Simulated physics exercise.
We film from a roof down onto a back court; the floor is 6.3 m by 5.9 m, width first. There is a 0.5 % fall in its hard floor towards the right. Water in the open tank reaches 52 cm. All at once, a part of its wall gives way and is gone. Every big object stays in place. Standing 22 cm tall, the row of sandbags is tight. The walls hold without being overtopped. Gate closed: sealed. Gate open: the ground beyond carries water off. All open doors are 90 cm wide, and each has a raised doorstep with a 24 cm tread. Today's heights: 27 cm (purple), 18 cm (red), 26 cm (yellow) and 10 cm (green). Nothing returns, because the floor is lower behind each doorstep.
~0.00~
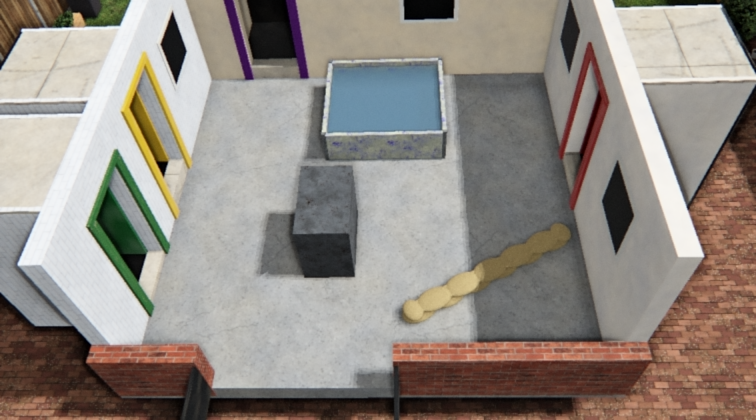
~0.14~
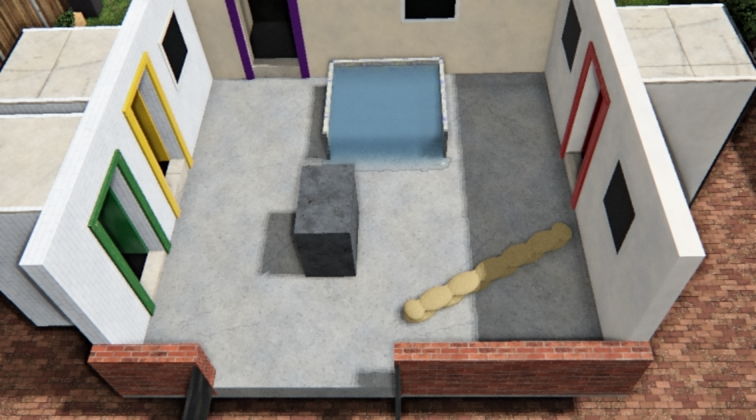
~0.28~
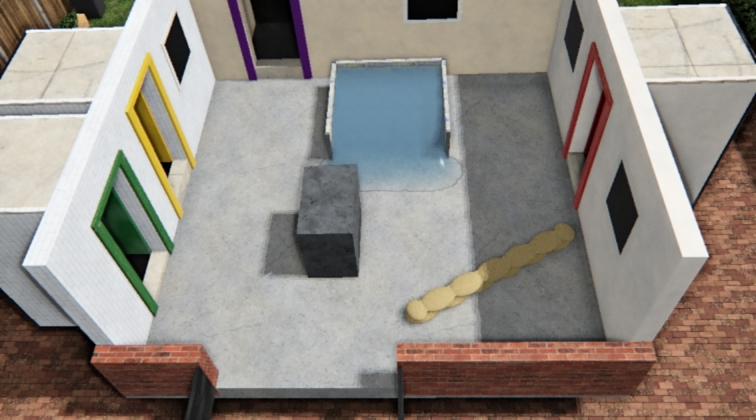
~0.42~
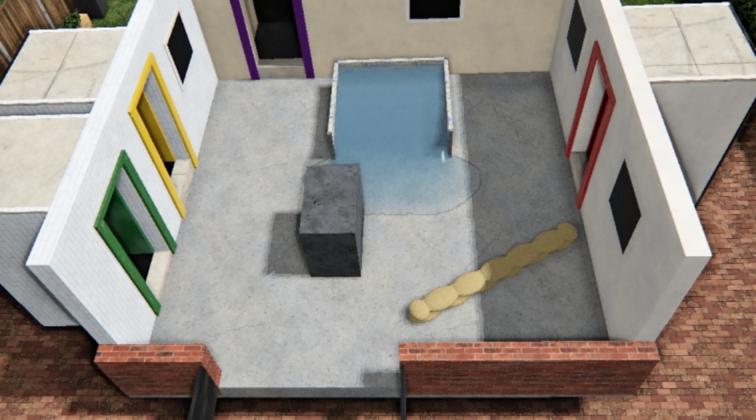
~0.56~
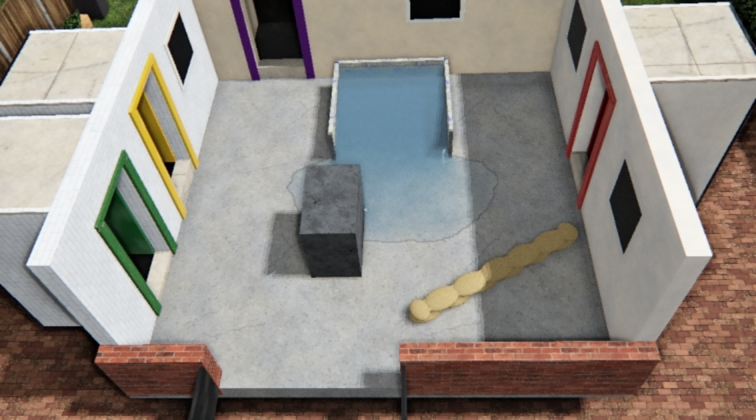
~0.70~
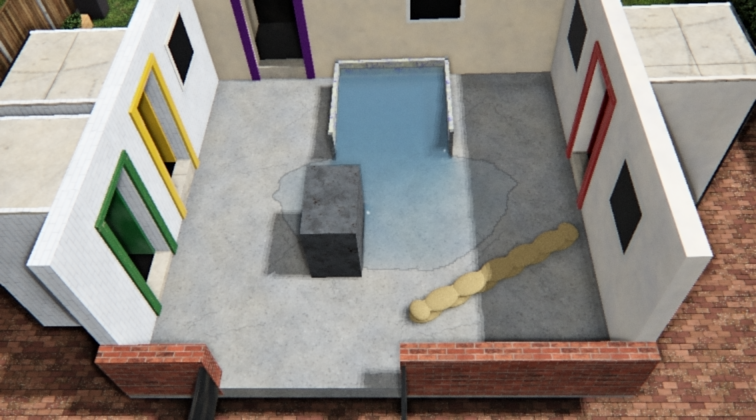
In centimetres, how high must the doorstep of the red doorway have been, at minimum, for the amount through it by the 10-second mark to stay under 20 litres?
It must have been at least 8.5 cm high.
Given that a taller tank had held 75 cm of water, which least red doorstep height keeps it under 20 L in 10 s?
Required height: Approx. 10.5 cm.
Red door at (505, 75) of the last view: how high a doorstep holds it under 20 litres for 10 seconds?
It needs roughly 6.5 cm.
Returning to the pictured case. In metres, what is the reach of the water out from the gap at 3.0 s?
Near 5.0 metres, give or take.
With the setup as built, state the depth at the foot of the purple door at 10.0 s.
The depth there is around 5.0 cm.
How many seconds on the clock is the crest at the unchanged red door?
I'd say near 3.8 seconds.
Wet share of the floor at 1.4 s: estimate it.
Wet: Close to 25 %.
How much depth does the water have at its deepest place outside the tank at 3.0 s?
About 22 cm at most.
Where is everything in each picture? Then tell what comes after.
The first picture shows still water, 52 cm deep, in the open tank at (385, 99); the red door at (580, 137) is dry.
In the second picture, the gap is at (386, 150), the front 0.2 m out at a hidden place; the back of the open tank holds 52 cm.
In the third picture, the gap is at (389, 151), the front 0.6 m out at a hidden place; the back of the open tank holds 52 cm.
In the fourth picture, water pours out at (391, 151) and has run 1.2 m, to (427, 211); about 8 cm deep outside, 52 cm at the back.
In the fifth picture, water pours out at (392, 152) and has run 1.6 m, to (369, 237); about 7 cm deep outside, 48 cm at the back.
In the sixth picture, the front is at (369, 263), 2.1 m from the gap at (392, 152); 4.9 m2 of floor is wet, 43 cm left at the back; 1.4 m in a straight line remain to the red door at (588, 136).
After 1.4 s water covers 25 % of the floor, deepest (32 cm) near (352, 209); it has not reached the red door.
After 3.0 s water covers 50 % of the floor, deepest (22 cm) near (447, 287); 8 cm at the red door, 0 litres in over its 18 cm doorstep.
After 10.0 s water covers 95 % of the floor, deepest (9 cm) near (545, 89); 5 cm at the red door, 0 litres in over its 18 cm doorstep.
At the red door as built, the water arrived by 2.6 s and peaked near 12 cm at 3.8 s.
With a doorstep of 7 cm, 34 litres would have come in within the 10 s; with 10 cm, 9 litres. So under 20 litres takes about 8.5 cm.
